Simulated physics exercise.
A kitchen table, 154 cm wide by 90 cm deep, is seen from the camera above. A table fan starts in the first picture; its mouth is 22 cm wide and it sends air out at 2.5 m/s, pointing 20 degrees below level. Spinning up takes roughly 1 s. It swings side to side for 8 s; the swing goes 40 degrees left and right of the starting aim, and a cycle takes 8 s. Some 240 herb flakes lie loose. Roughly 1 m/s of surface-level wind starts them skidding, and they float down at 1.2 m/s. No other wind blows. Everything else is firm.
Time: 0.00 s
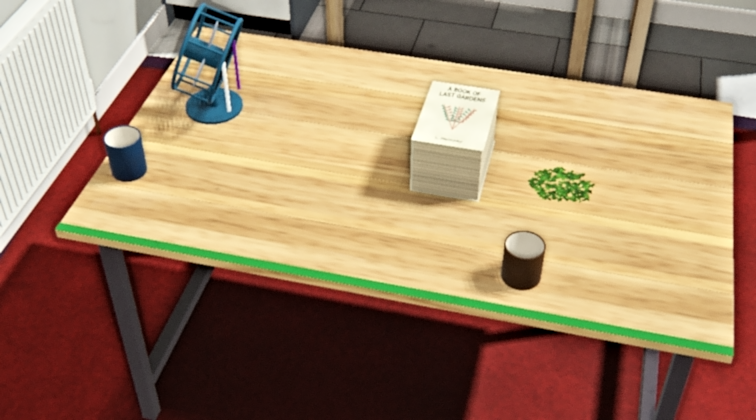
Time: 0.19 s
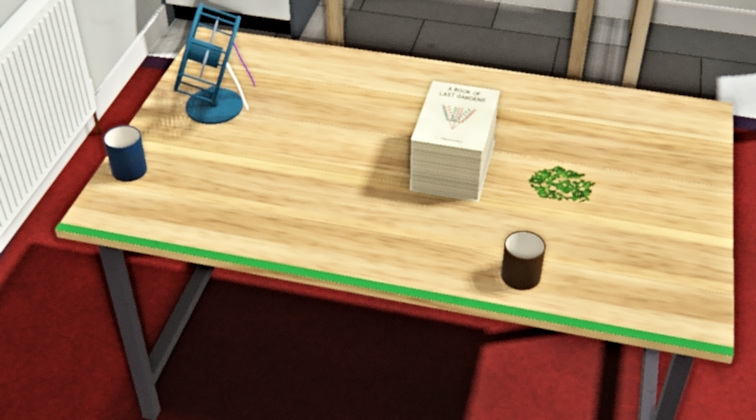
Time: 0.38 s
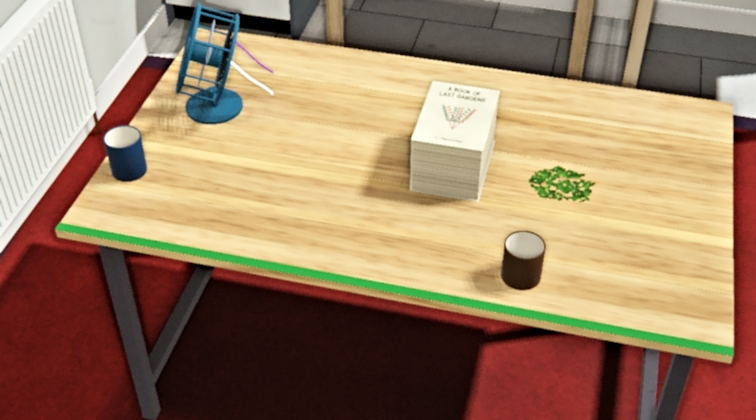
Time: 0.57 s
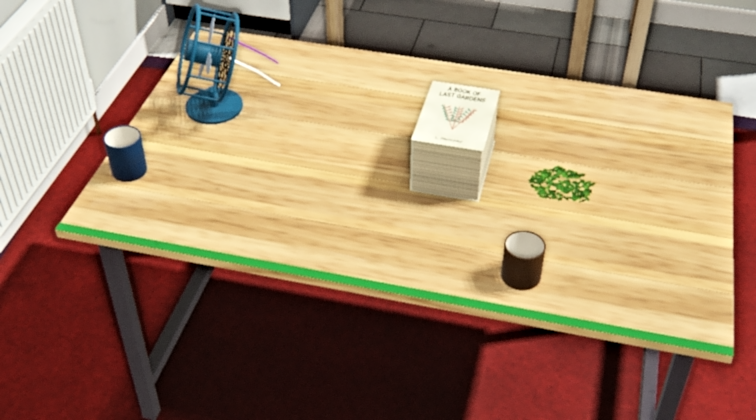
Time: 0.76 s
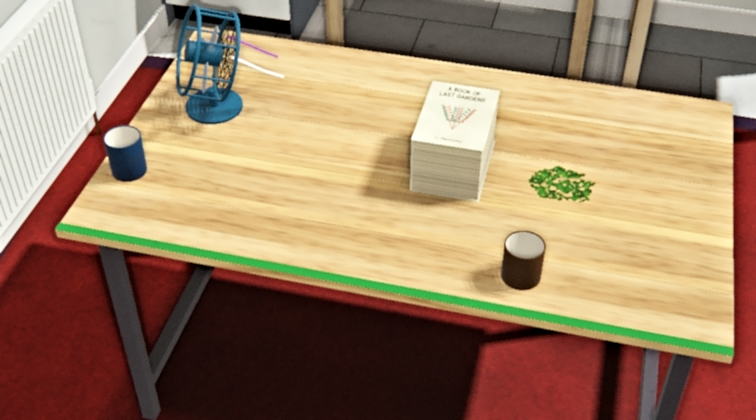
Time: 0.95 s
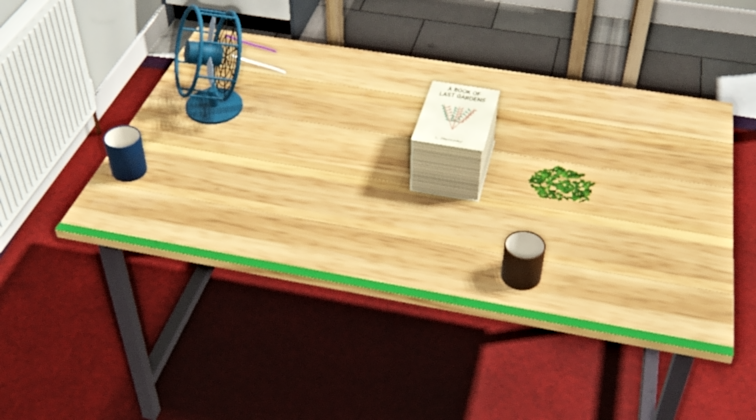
A table holding books, mugs and unmoving green flakes, a blue fan's streamers lifting, then its head turning towards the back.
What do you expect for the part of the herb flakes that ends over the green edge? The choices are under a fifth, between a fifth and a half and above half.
The fraction resting over the green edge is smaller than one fifth.
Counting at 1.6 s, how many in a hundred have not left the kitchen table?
About 100 %.
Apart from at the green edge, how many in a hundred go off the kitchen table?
Estimate: Near 0 %.
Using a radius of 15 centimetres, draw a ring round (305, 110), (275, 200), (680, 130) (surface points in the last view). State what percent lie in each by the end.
In order: About 0 %, then 0 %, then 0 %.
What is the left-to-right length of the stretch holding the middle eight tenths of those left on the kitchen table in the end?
10 centimetres or so.
After 1.6 s, 0 % are over the green edge; the middle of those left on the top is near (560, 184); 95 % are gone or lie where they will stay.
After 2.6 s, 0 % are over the green edge; the middle of those left on the top is near (560, 184); 95 % are gone or lie where they will stay.
After 4.4 s, 0 % are over the green edge; the middle of those left on the top is near (560, 184); 96 % are gone or lie where they will stay.
After 8.0 s, at the end, 0 % are over the green edge; the middle of those left on the top is near (560, 184).
